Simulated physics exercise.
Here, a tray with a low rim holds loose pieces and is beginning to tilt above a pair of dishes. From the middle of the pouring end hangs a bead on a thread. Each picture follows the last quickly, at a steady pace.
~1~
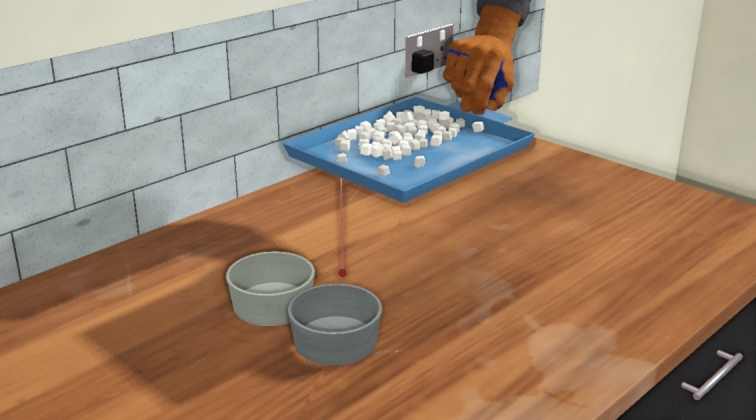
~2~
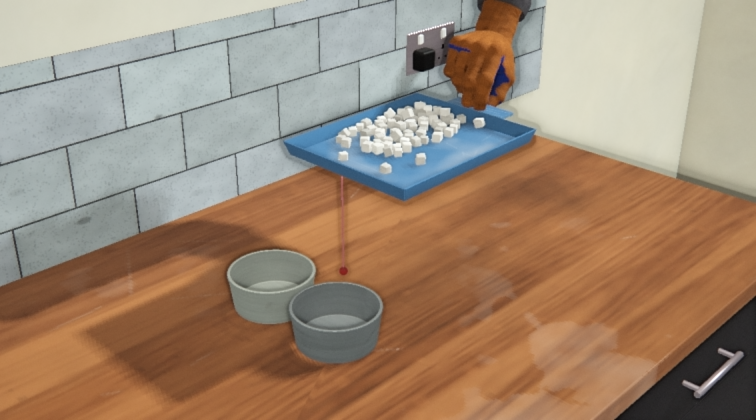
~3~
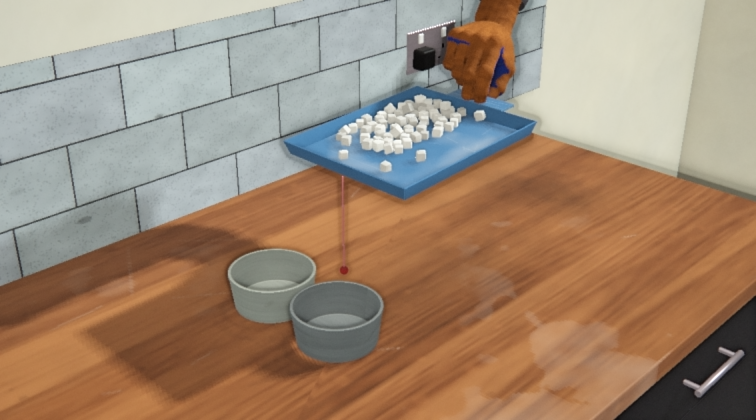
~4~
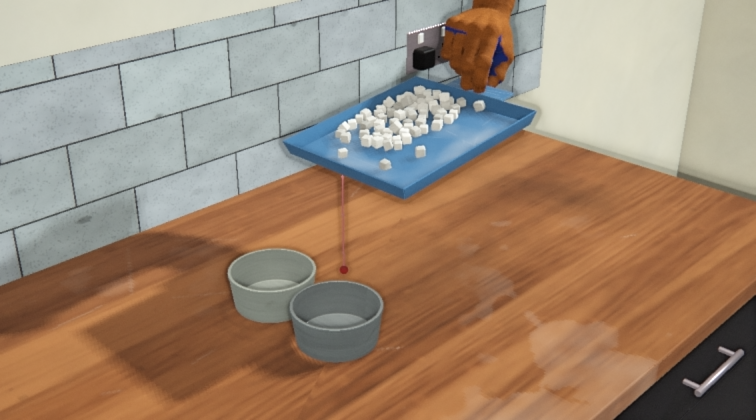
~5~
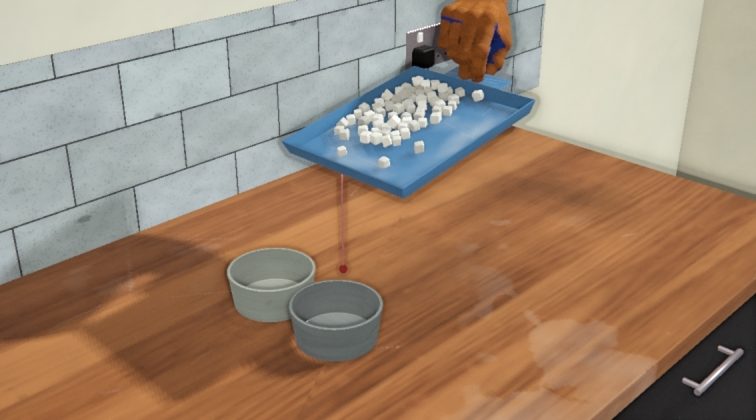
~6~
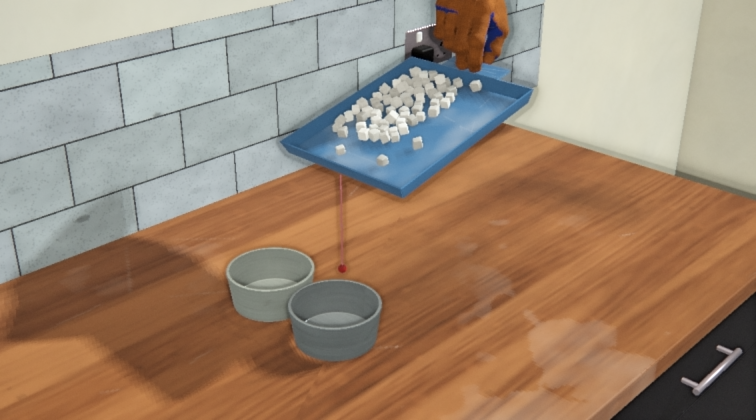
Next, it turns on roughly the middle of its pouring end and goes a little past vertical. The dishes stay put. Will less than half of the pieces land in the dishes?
No, most of them land there.
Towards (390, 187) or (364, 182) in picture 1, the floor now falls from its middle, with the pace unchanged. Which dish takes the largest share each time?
For the first place it's the right-side dish, for the second the right-side dish.
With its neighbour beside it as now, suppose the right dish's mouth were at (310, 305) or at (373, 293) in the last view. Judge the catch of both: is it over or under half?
With the first shift the pair saves beyond half; with the second, less than a half.
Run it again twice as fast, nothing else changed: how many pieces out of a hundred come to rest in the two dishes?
Estimate: Around 50%.
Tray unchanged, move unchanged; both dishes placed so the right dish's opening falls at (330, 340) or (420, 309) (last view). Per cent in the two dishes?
The first try gives 40 per cent, the second 0 per cent.
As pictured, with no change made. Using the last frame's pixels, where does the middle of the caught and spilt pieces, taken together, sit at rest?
Somewhere around (310, 321) in the final view.
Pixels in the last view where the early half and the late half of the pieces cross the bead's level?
First part (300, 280), rest (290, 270).
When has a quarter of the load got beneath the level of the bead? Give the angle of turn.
Near 70 degrees.
Soon after the last picture, tray tipped steeply; most on the tray; a stray few in the right dish; about a quarter in the air.
A little later, tray tipped right over; about half on the tray; a small part in the right dish; a small part in the left dish; a small part outside both; a small part in the air.
Later still, tray tipped past a quarter turn; about half in the right dish; about a third in the left dish; about a quarter outside both.
At rest, tray tipped past a quarter turn; about half in the right dish; about a third in the left dish; about a quarter outside both.
